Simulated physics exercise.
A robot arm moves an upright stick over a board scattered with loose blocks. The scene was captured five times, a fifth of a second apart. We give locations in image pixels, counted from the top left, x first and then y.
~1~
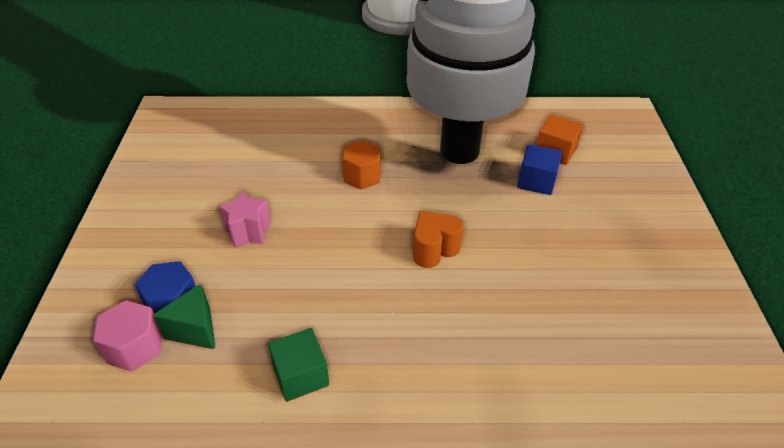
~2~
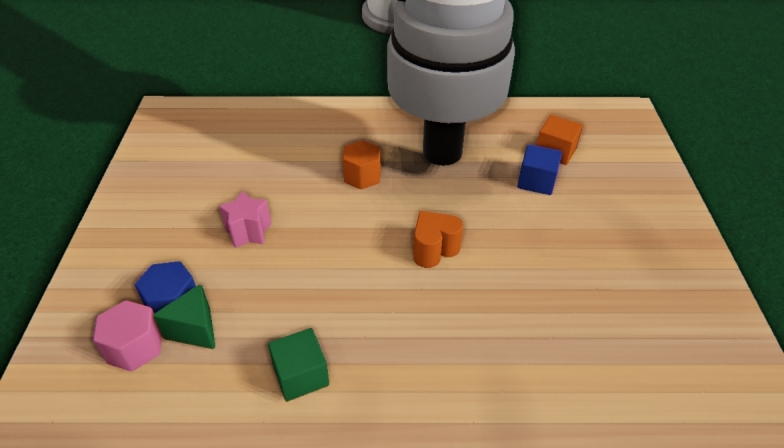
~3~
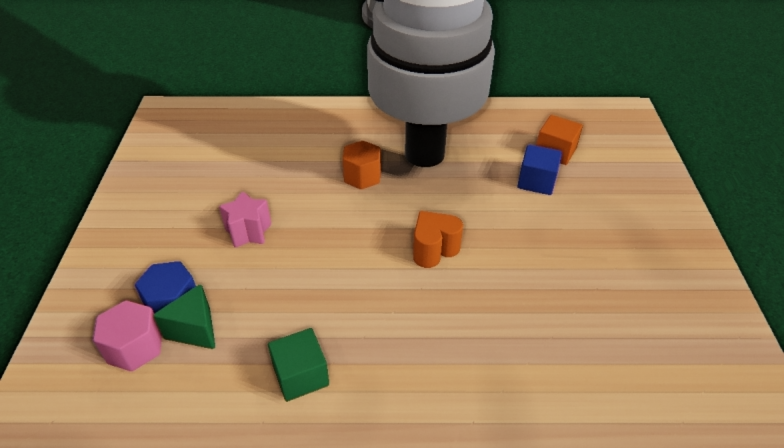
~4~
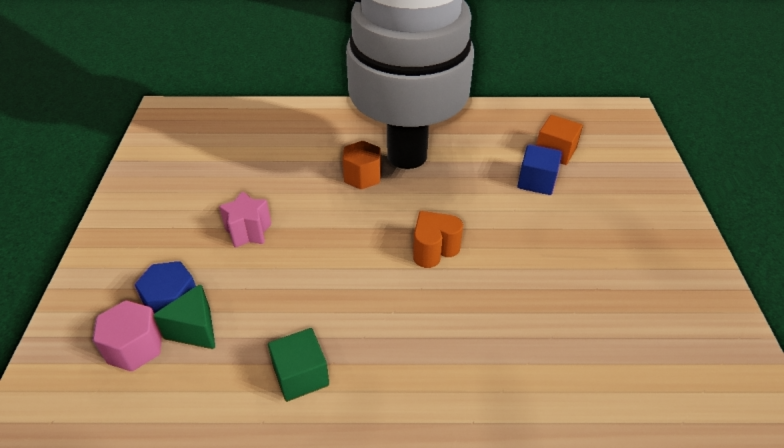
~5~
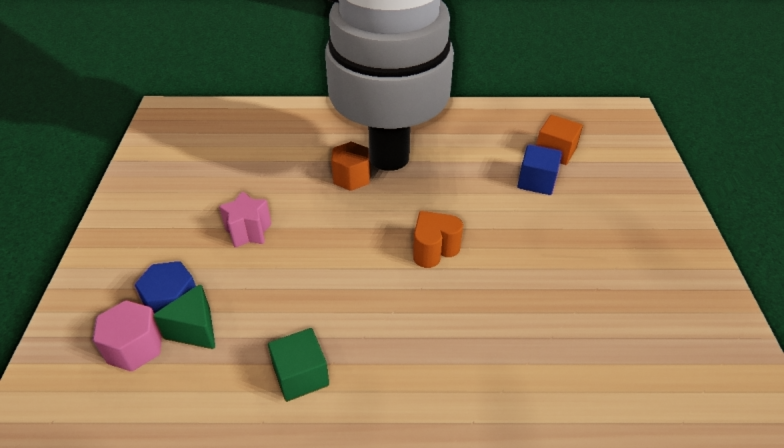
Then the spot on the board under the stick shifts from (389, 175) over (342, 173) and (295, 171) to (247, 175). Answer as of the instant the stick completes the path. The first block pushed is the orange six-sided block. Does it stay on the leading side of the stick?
Carried ahead at the end.
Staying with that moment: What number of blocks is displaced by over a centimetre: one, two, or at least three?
Answer: 1.
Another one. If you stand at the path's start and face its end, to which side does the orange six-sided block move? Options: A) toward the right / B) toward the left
B - toward the left.
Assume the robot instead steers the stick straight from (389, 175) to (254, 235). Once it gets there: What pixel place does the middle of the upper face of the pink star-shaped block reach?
Most likely (200, 221).
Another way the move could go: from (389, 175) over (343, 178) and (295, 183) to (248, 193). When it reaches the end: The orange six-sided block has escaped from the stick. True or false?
That is false.
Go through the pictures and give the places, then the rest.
The first frame shows stick tip (460, 152); block tops, pink star-shaped block (243, 207); orange six-sided block (362, 152).
The second frame shows stick (442, 154); blocks unchanged.
The third frame shows stick (425, 155); blocks unchanged.
The fourth frame shows stick (407, 157); blocks unchanged.
The fifth frame shows stick (389, 158); pink star-shaped block (243, 207); orange six-sided block (350, 153).
The first path, step by step. One third of the way, stick (340, 156); orange six-sided block (301, 156), turned 25° anticlockwise.
Two thirds of the way, stick (293, 155); orange six-sided block (254, 160), turned 40° anticlockwise.
At the end, stick (244, 158); pink star-shaped block in place; orange six-sided block (211, 171), turned 60° anticlockwise.
